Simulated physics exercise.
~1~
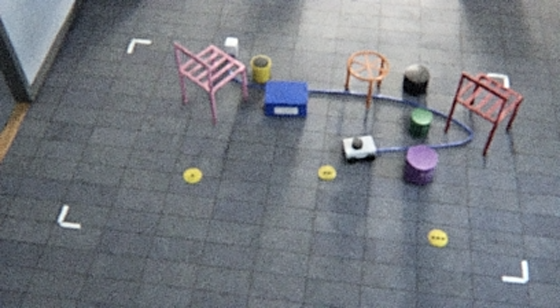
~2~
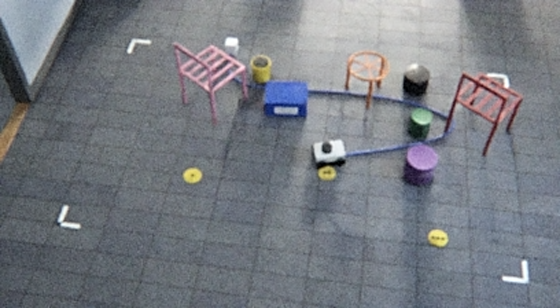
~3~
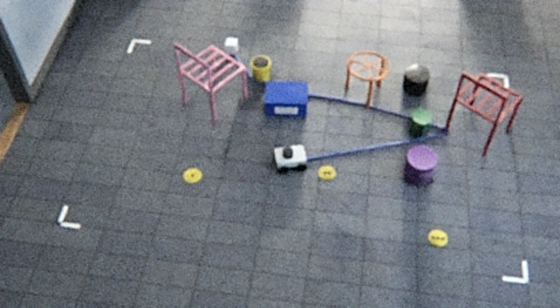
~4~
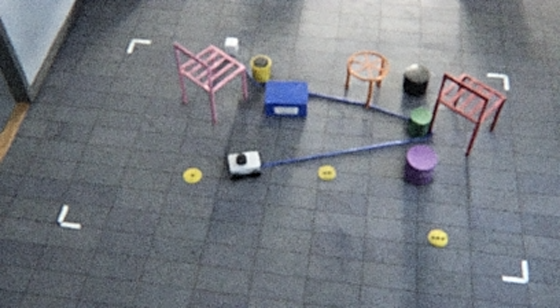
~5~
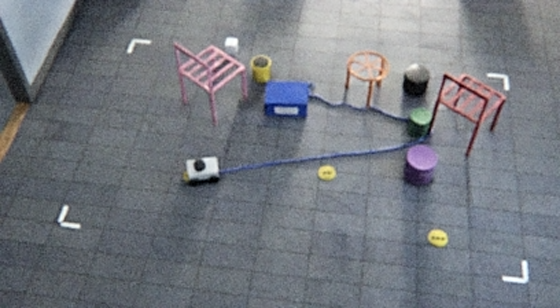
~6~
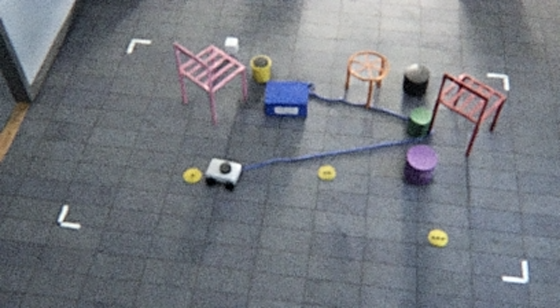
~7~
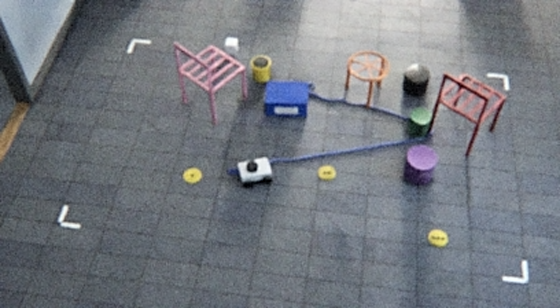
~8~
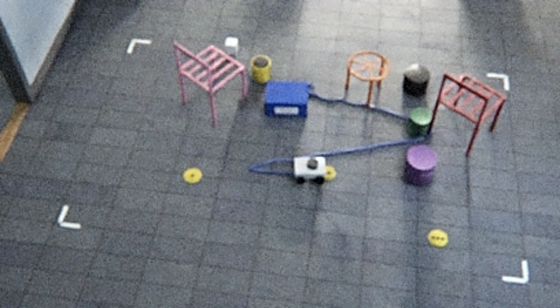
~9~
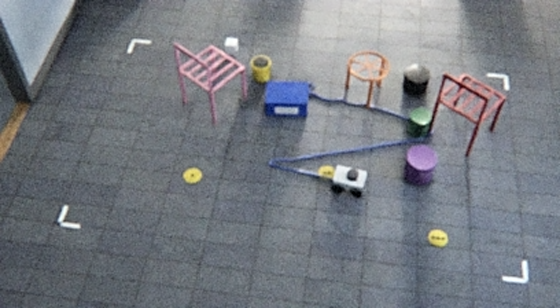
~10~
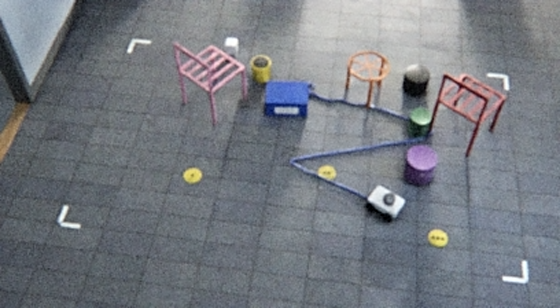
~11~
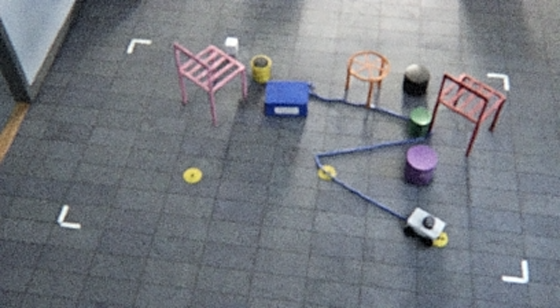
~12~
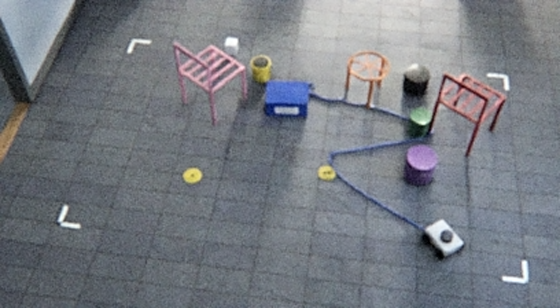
A small white cart trailing a blue lead rolled left past a purple bin to the far yellow mark, the red chair shifting slightly left along the way, then turned back right and down, stopping at the lower right mark with the lead bent behind it.
